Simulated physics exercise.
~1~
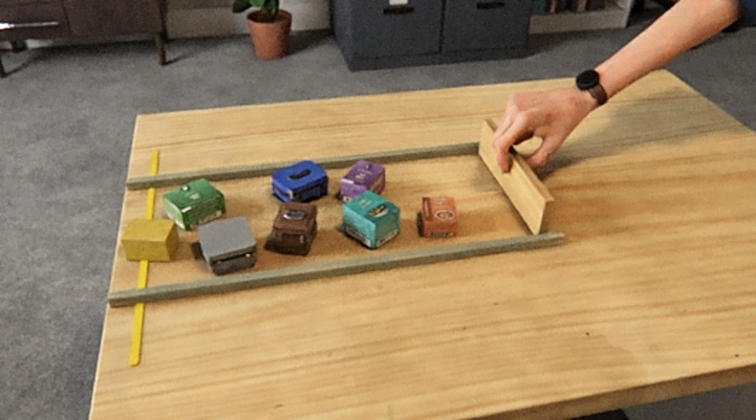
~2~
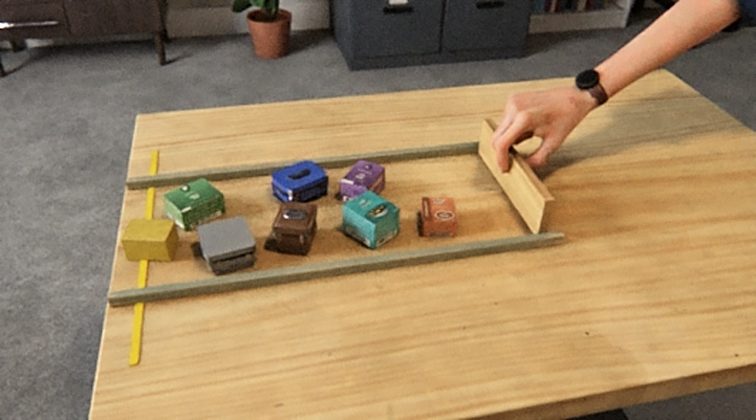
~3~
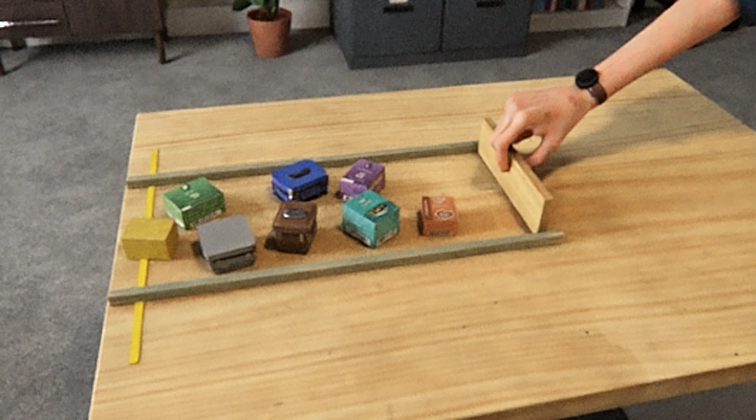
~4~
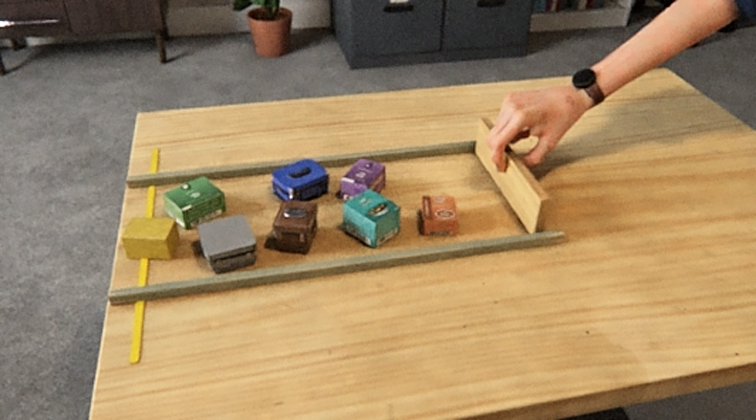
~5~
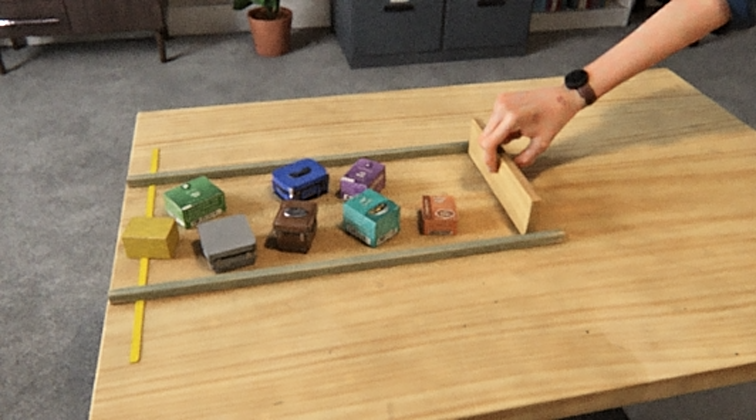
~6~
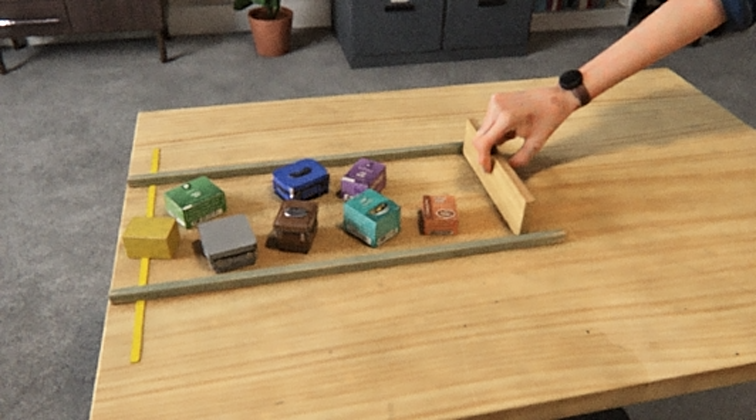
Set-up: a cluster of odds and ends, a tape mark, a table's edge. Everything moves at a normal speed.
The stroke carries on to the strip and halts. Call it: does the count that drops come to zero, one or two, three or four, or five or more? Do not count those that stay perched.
It comes to five or more.
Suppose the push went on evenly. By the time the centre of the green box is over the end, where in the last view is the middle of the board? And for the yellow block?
About (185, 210), and about (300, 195) for the other.
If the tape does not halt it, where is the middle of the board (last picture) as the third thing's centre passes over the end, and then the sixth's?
For the first, roughly (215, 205); for the next, roughly (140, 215).
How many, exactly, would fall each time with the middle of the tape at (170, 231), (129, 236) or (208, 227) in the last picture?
It would be 5, 8 and 3.
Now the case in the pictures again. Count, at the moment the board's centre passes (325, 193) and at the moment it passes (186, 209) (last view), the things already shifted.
I make it 7 at the first spot and 8 at the other.
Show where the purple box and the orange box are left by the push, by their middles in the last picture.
The first near (127, 223), the second near (123, 256).
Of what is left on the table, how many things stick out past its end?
As for overhanging, the count is 3.
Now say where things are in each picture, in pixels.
In the first picture, yellow block (151, 240); green box (194, 204); grey case (228, 246); board (513, 174); tape (147, 236).
In the second picture, green box (194, 204); board (512, 174).
In the third picture, grey case (227, 245); blue case (300, 184).
In the fourth picture, yellow block (151, 238); turquoise box (372, 219).
In the fifth picture, green box (195, 202); orange box (439, 215).
In the sixth picture, yellow block (152, 237); green box (196, 202); grey case (229, 244); board (495, 174); tape (148, 234).
Soon after, none off yet; yellow block at rest near (152, 237); green box at rest near (196, 202); grey case at rest near (229, 244).
After that, one off so far; yellow block on its way down near (94, 357); green box displaced a little near (177, 206); grey case displaced well along near (123, 255).
In the end, the number that fall off is five or more; gone, turquoise box, brown case, grey case, green box and yellow block.
